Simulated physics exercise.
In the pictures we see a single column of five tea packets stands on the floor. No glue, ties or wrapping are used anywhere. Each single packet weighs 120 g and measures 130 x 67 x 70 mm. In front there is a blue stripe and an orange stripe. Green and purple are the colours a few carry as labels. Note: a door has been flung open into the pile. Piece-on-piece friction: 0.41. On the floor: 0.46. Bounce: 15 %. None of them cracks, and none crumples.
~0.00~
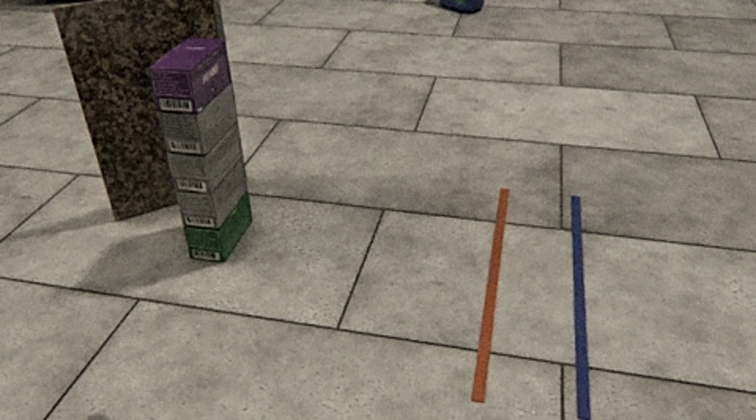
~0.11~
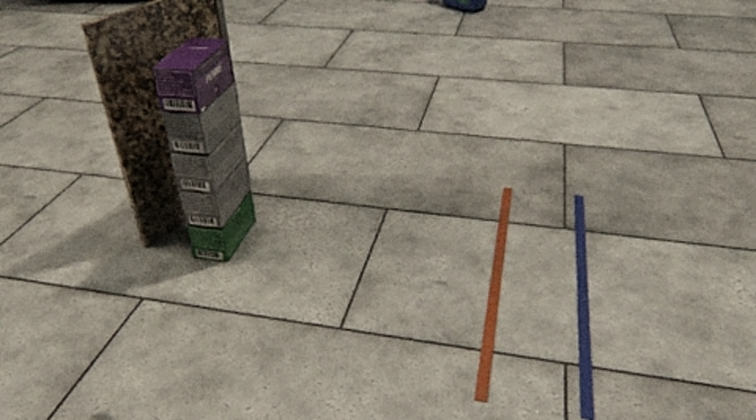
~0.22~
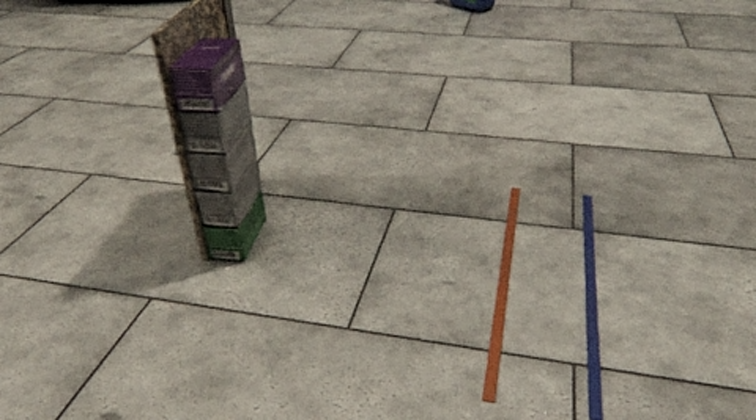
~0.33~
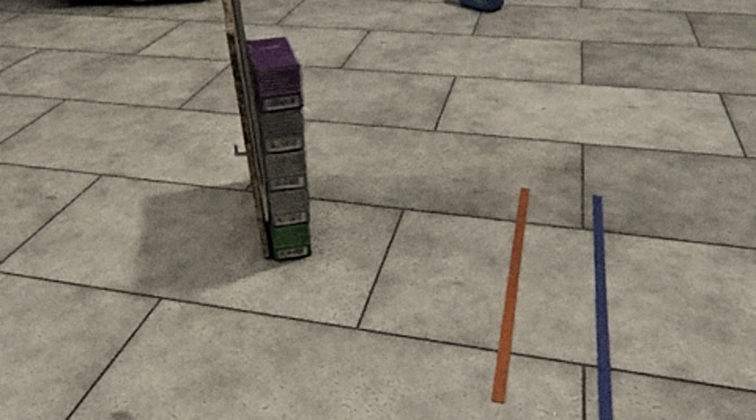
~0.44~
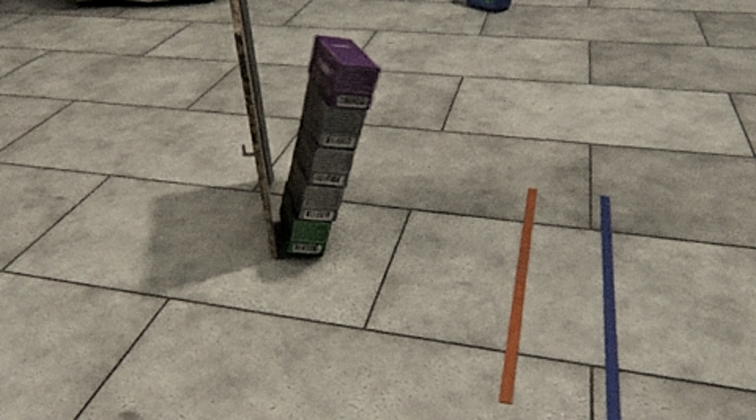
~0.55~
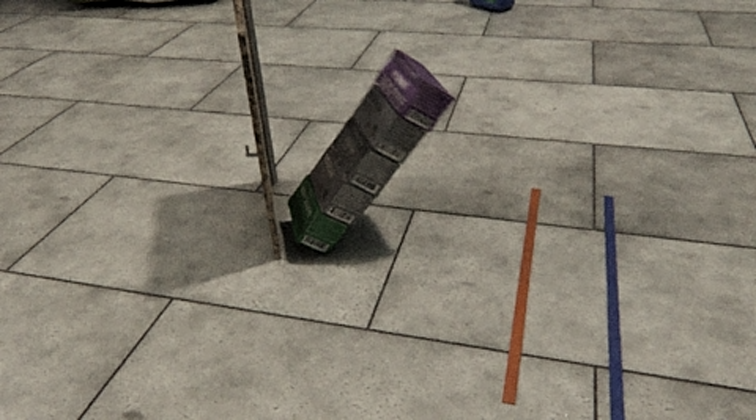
Stack of small boxes, purple on top and green at the bottom, leaning steeply right after a swinging speckled panel pushes it.
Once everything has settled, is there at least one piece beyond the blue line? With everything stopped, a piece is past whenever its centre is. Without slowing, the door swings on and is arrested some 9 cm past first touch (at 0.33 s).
No.
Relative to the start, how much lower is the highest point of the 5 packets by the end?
By about 28 cm, start to end.
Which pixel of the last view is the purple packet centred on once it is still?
At about (555, 173).
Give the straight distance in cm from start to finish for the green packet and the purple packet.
Net displacement (cm, approx.): Green = 16; purple = 66.
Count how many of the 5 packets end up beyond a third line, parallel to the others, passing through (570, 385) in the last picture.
0.
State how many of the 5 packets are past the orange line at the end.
Count recorded: 1.
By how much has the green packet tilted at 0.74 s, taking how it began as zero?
About 90°.
Around 0.61 s, none of the 5 packets past the blue line, 5 disturbed; green packet tipped 55°; purple packet tipped 55°, 11 cm lower.
Around 0.64 s, none of the 5 packets past the blue line, 5 disturbed; green packet tipped 66°; purple packet tipped 63°, 15 cm lower.
Around 0.74 s, none of the 5 packets past the blue line, 5 disturbed; green packet on its side; purple packet on its side.
Finally (1.4 s), none of the 5 packets past the blue line, 5 disturbed; green packet on its side; purple packet on its side. The farthest middle lies 10 cm short of that line. Seen by the last camera, middles, green packet near (342, 217), purple packet near (555, 173).
